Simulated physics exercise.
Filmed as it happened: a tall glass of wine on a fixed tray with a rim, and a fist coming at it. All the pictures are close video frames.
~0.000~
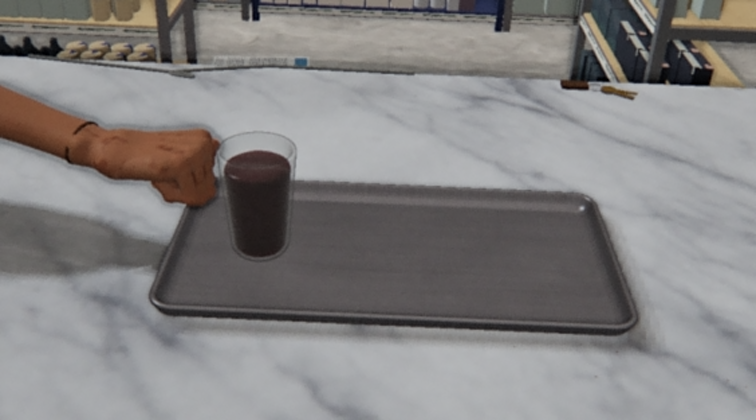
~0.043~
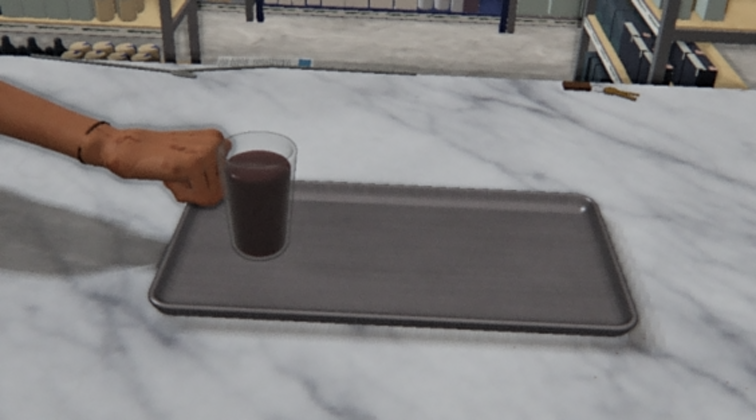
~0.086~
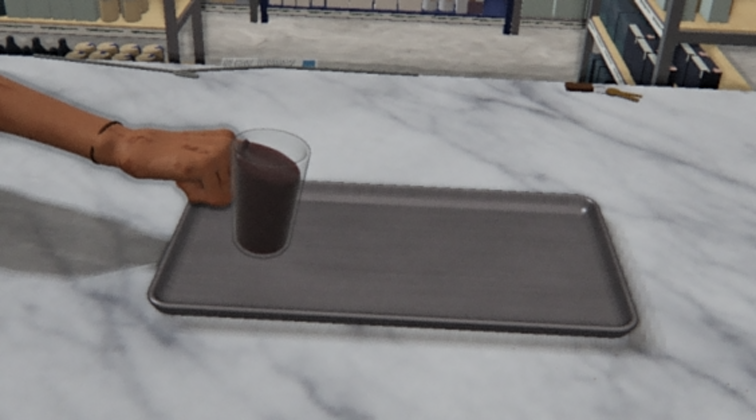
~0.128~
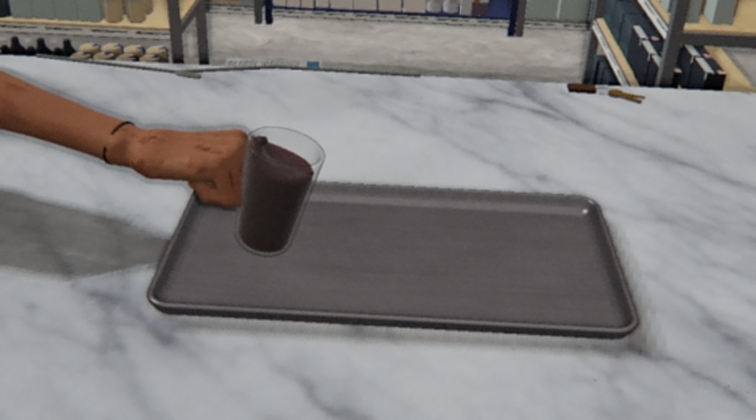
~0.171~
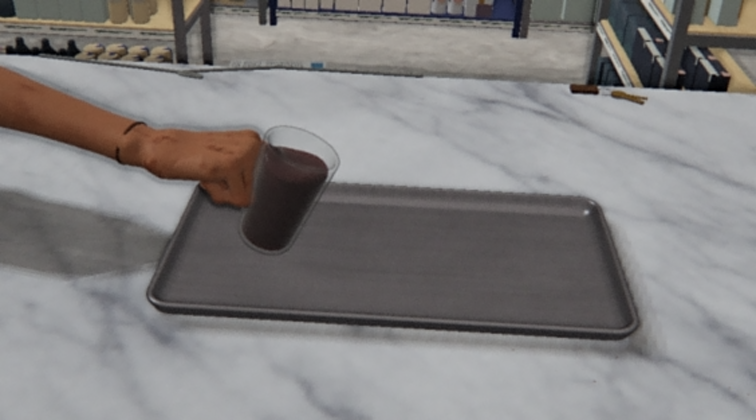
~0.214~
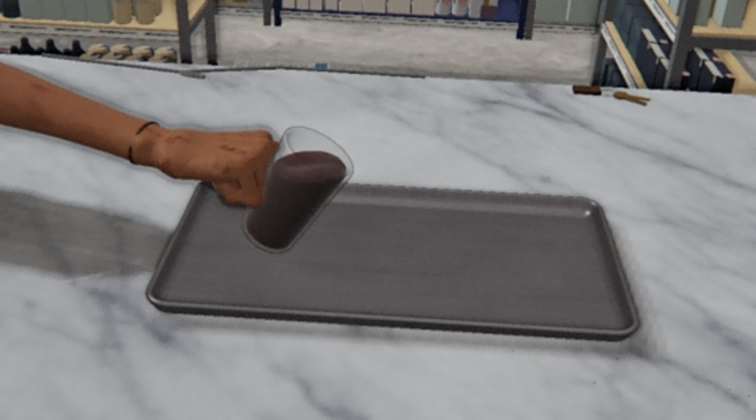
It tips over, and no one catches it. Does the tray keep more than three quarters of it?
Over a quarter slops off.
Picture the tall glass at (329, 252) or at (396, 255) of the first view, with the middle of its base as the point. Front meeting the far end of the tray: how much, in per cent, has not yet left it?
Try 1: 55 %; try 2: 80 %.
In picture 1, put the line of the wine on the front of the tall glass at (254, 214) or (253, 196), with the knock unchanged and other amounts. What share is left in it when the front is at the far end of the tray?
40 % and 45 %.
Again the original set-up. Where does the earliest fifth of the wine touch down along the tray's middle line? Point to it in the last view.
Touchdown, mid-line: Approx. (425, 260).
A moment on, the tall glass lies on its side and 84 per cent is in the glass, 12 on the tray and 5 above or beyond its rim.
Next, the tall glass lies on its side and 45 per cent is in the glass, 50 on the tray and 5 above or beyond its rim.
Then the tall glass lies on its side and 27 per cent is in the glass, 51 on the tray and 22 above or beyond its rim.
Later the tall glass lies on its side and 14 per cent is in the glass, 48 on the tray and 38 above or beyond its rim.
In the end 62 per cent is held by tray and glass, 38 is off the tray.
